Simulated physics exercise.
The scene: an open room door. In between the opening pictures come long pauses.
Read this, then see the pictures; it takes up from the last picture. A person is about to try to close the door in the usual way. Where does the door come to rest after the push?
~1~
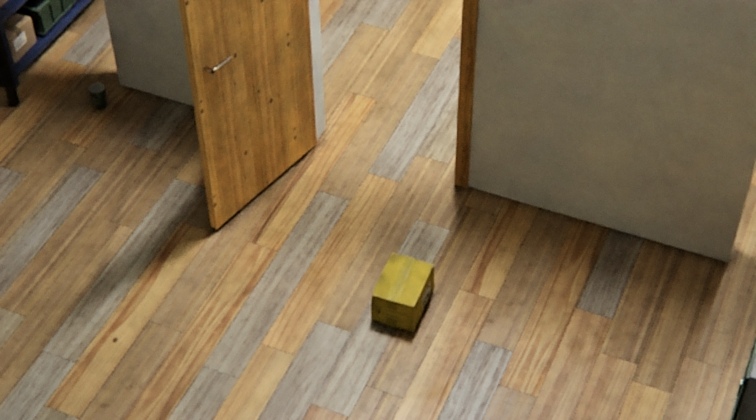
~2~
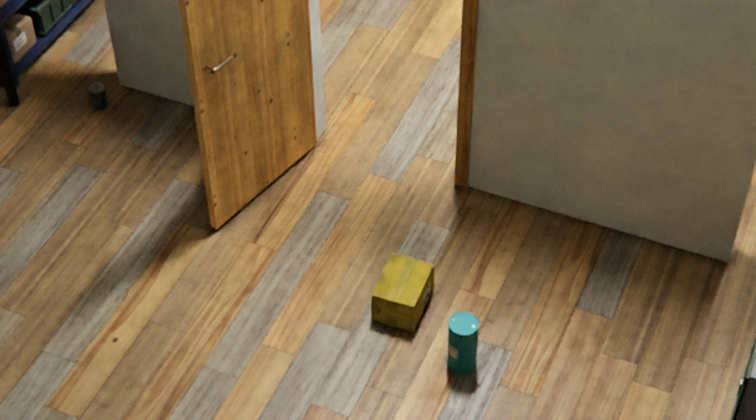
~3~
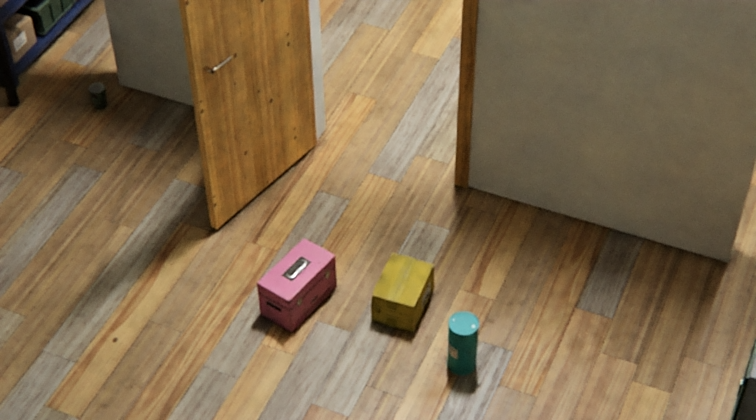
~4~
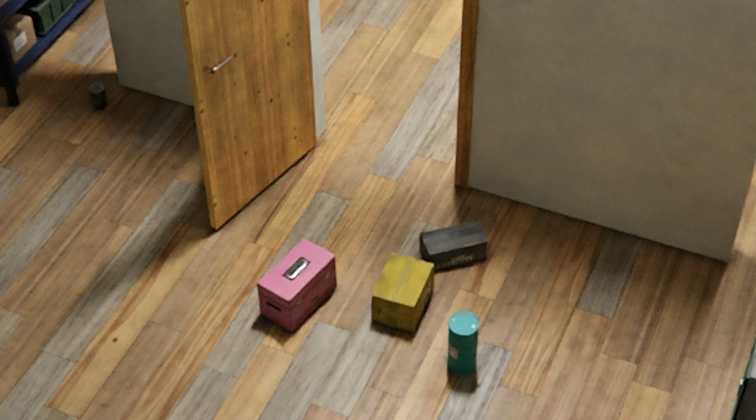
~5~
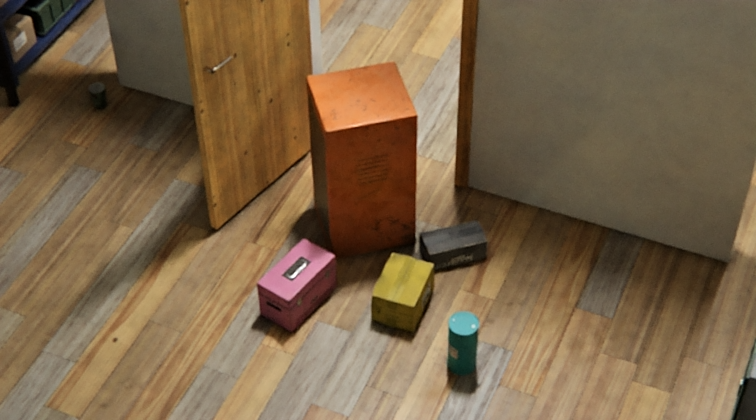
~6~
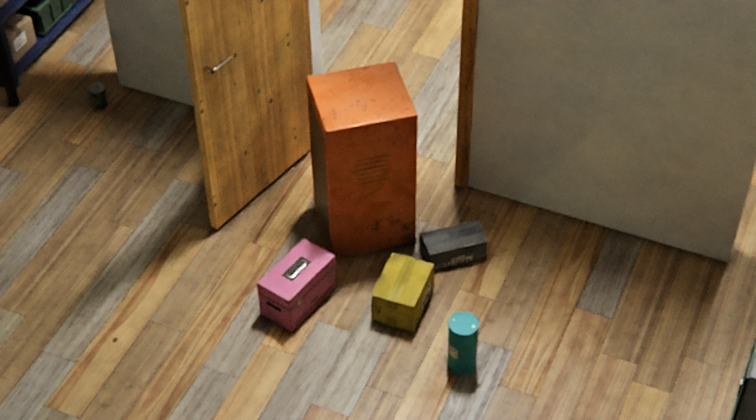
My guess: Door kept ajar.
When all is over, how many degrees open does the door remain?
The door ends up some 65° open.
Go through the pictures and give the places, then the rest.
In the first frame, door wide open and still.
In the second frame, door wide open and still; yellow parcel (403, 292).
In the third frame, door wide open and still; turquoise canister (463, 344).
In the fourth frame, door wide open and still; pink toolbox (298, 285); yellow parcel (403, 292).
In the fifth frame, door wide open and still; turquoise canister (463, 344); grey parcel (454, 246).
In the sixth frame, door wide open and still; orange appliance (363, 163); pink toolbox (298, 285).
Then, 0.60 s on from there, door at 95°.
Then, 1.00 s on from there, door at 82°.
Then, 1.30 s on from there, door at 69°.
In the end, door at 66°; all 5 unmoved. At the end, from the last picture's camera, orange appliance near (365, 163).
